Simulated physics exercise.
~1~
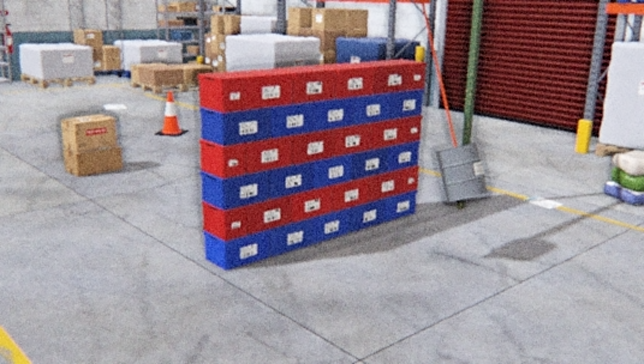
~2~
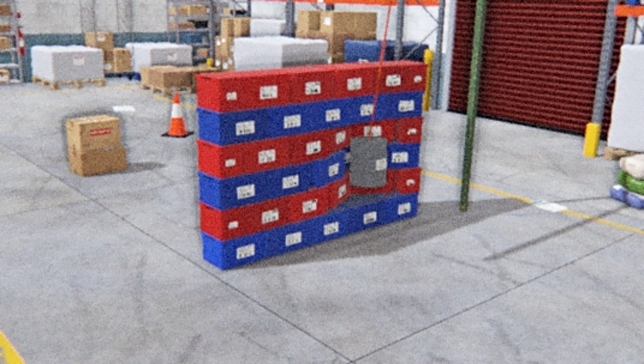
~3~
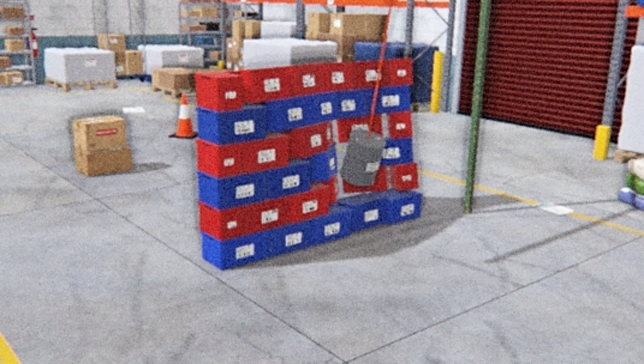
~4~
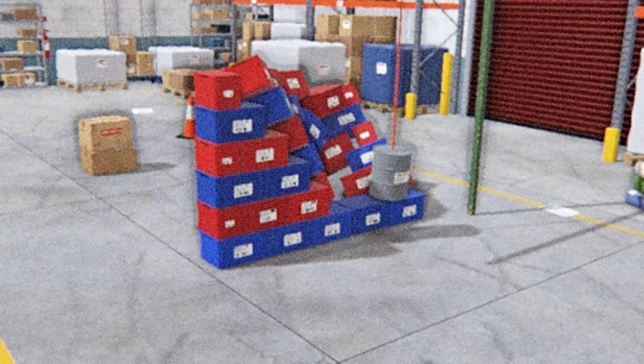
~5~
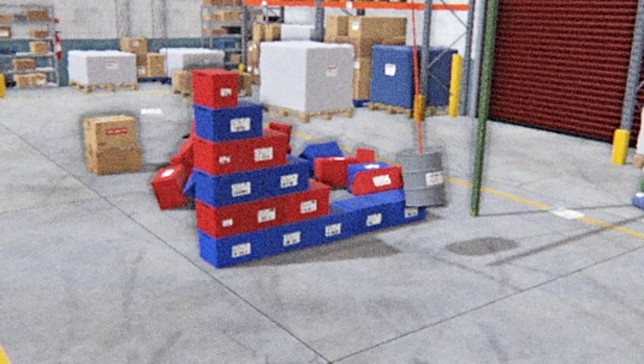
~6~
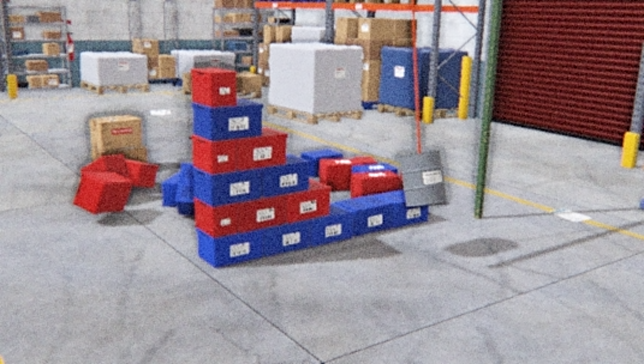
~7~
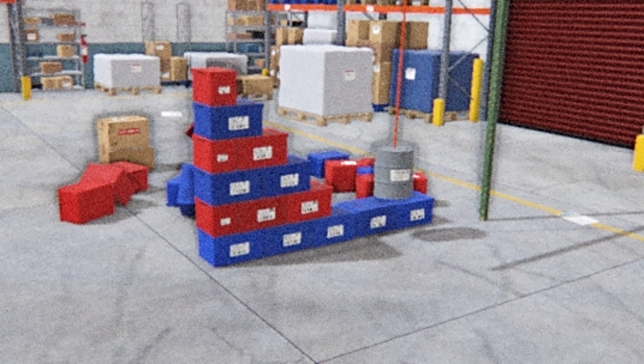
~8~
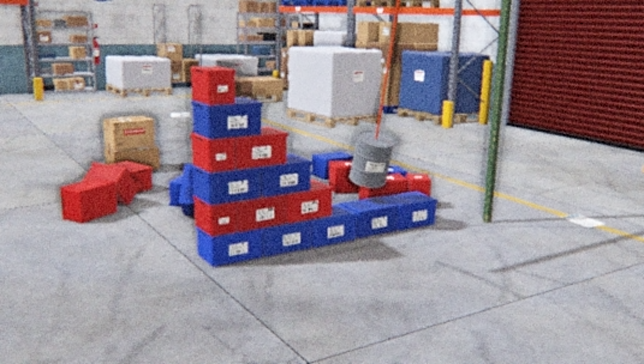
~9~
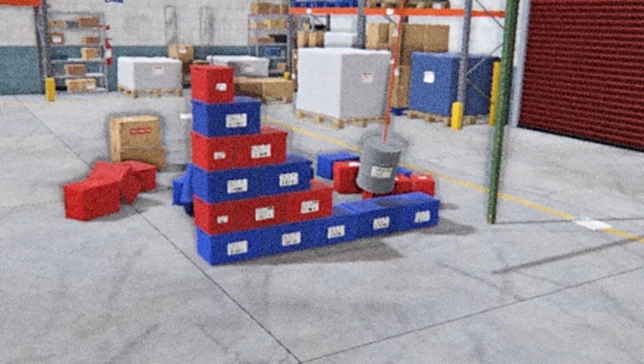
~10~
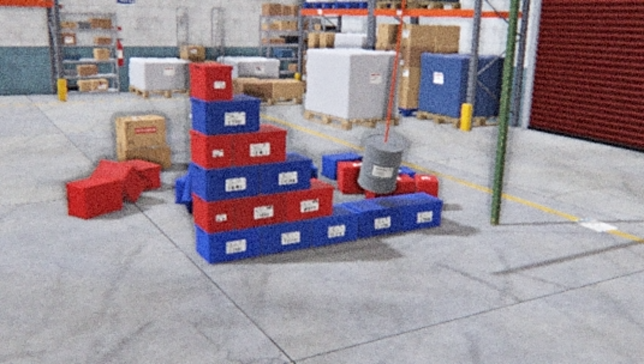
To begin with, a wall of red and blue boxes stands in stripes on a warehouse floor while a grey drum hangs at its right. The drum swings left into the right-hand part of the wall, pushing boxes out of line. The upper rows then lean and topple, spilling backward and to the left as the drum swings back right. Some red boxes come to rest beside a cardboard carton. The drum sways over the gap, and at the end a stepped stack still stands at left, its top red box in place.
